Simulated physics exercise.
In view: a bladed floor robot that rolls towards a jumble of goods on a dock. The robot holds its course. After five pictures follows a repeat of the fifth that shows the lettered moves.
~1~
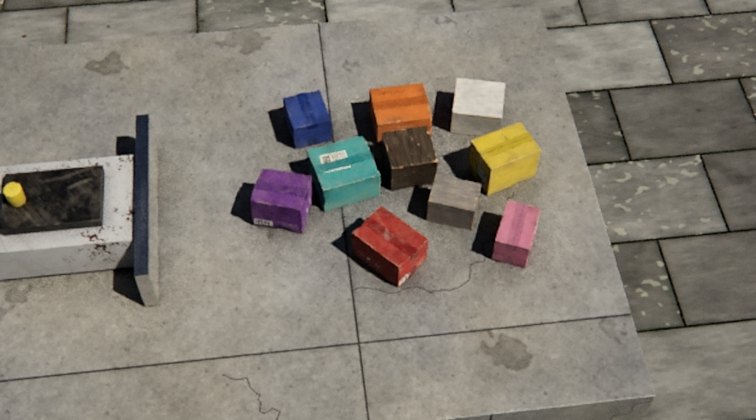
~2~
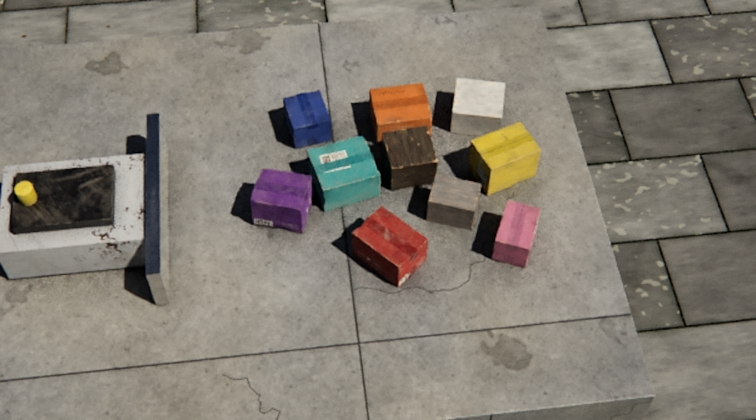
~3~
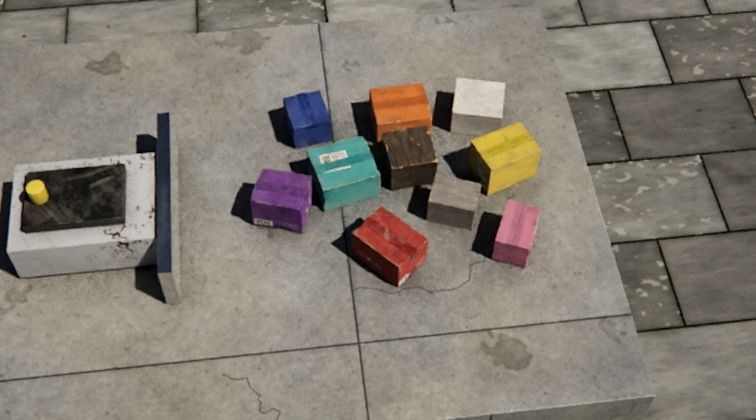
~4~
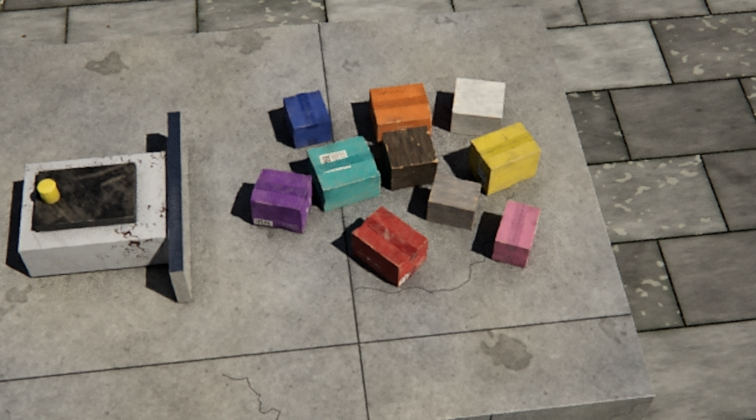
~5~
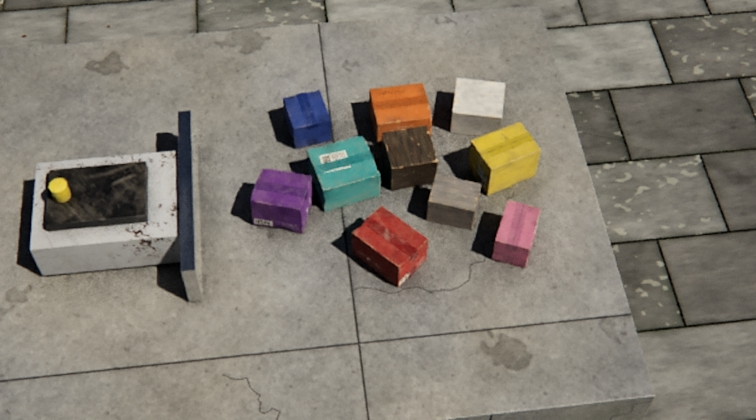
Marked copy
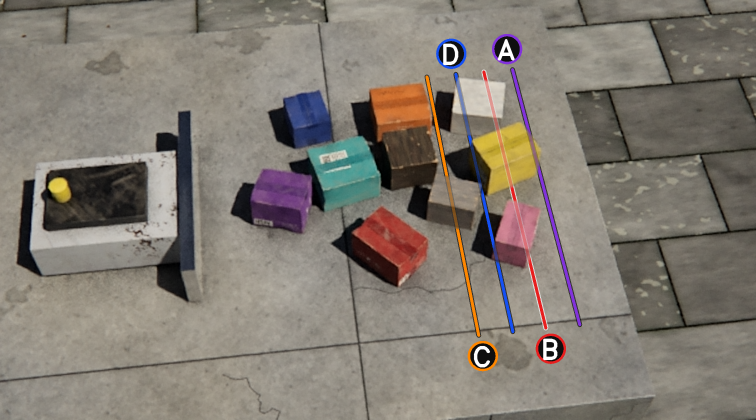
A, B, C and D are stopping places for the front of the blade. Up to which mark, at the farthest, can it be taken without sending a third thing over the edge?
No farther than B.
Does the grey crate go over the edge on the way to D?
By then, no.
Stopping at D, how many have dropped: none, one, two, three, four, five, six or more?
The count is none.
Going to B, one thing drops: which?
The yellow box goes over.
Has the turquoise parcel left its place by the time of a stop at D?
By then, yes.
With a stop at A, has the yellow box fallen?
By then, yes.
On the marked copy, A at (543, 186); B at (512, 189); C at (451, 195); D at (482, 192).
Following B. Soon after the start, robot (226, 183); blue box (321, 115); black crate (438, 150).
Later, robot (344, 172); yellow box (552, 154); black crate (522, 119).
In the end, robot (436, 163); yellow box over the edge; grey crate (593, 202); one fallen.
As for the rest, A drops three; C is within the limit but short; D is within the limit but short.
